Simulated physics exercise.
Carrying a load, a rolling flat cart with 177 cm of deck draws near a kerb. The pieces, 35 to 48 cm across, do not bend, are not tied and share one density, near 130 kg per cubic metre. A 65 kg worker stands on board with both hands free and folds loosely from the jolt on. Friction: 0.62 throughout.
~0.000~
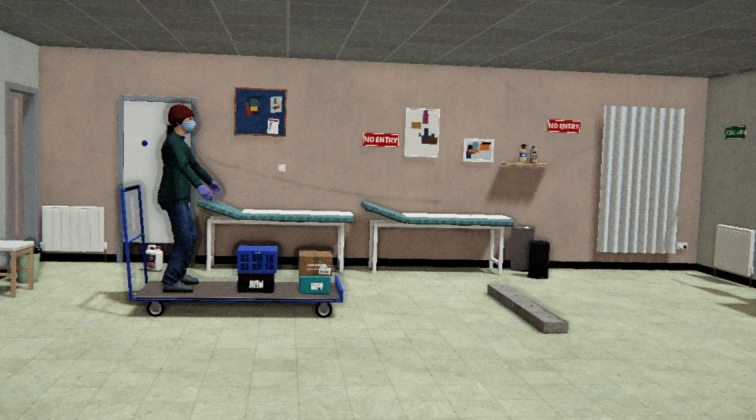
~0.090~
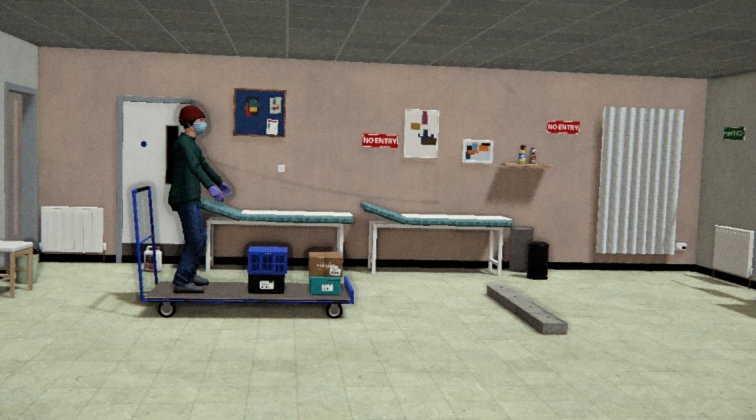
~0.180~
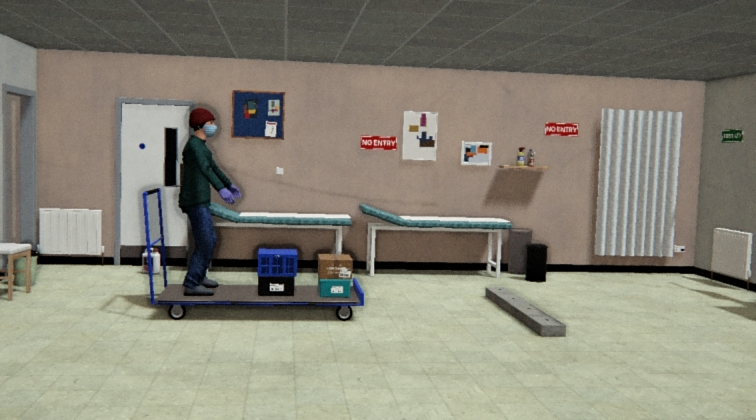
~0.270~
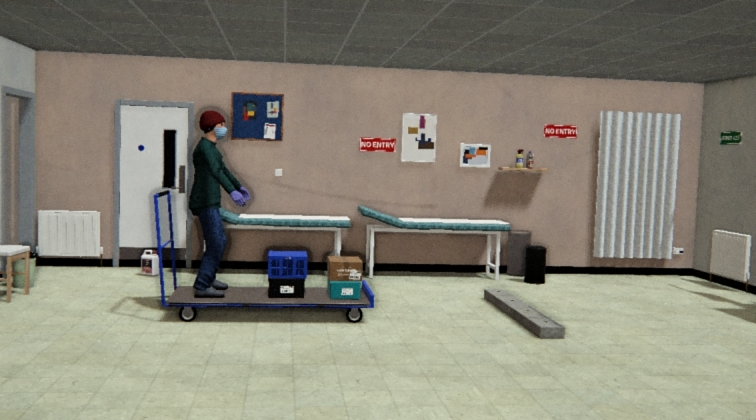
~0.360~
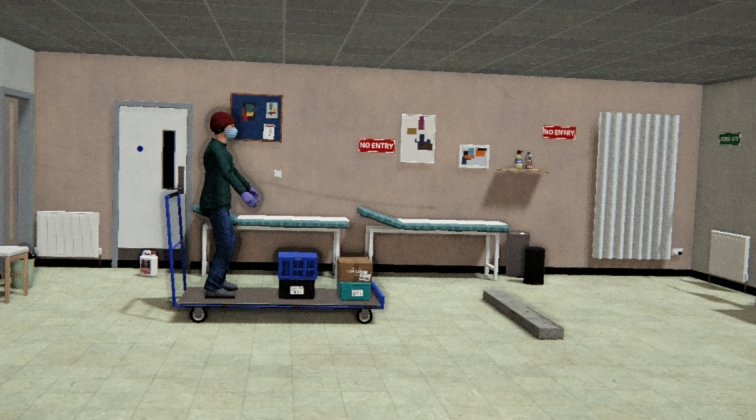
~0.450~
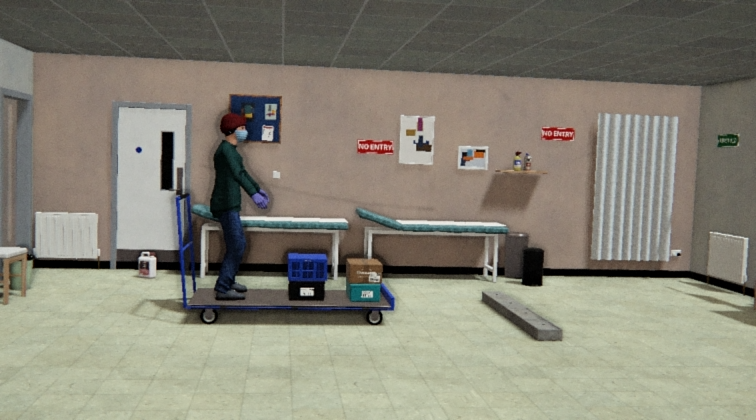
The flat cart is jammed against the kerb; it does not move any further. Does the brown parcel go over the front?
No.
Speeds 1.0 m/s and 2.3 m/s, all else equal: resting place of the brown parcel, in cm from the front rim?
Roughly 10 cm behind the front rim on the first try and 50 cm past it on the second.
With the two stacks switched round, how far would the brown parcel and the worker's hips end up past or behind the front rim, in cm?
After the swap, brown stops 60 cm short of the rim while the hips stop 130 cm short.
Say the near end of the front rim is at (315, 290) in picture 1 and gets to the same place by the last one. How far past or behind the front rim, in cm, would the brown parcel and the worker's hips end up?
Rest points: Brown at 30 cm past, hips at 70 cm behind.
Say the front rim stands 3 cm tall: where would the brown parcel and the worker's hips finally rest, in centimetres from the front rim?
Result: Brown 10 cm behind rim; hips 130 cm behind rim.
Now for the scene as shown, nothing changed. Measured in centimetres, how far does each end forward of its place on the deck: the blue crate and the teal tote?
I'd put the blue one at around 15 cm and the teal one at around 5 cm.
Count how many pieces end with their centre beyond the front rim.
0.
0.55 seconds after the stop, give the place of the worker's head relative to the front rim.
70 cm behind the rim.
After 1.55 s the deck stops.
After 1.80 s the brown parcel is 13 cm behind the rim, tilted 0°, near (504, 273) in the last picture's view.
After 2.10 s the brown parcel is 13 cm behind the rim, tilted 0°, near (504, 273) in the last picture's view.
After 2.55 s the brown parcel is 13 cm behind the rim, tilted 0°, near (504, 273) in the last picture's view.
When all is still (3.2 s), nothing is past the rim; behind it, black tote, blue crate, brown parcel, teal tote and the worker's hips.
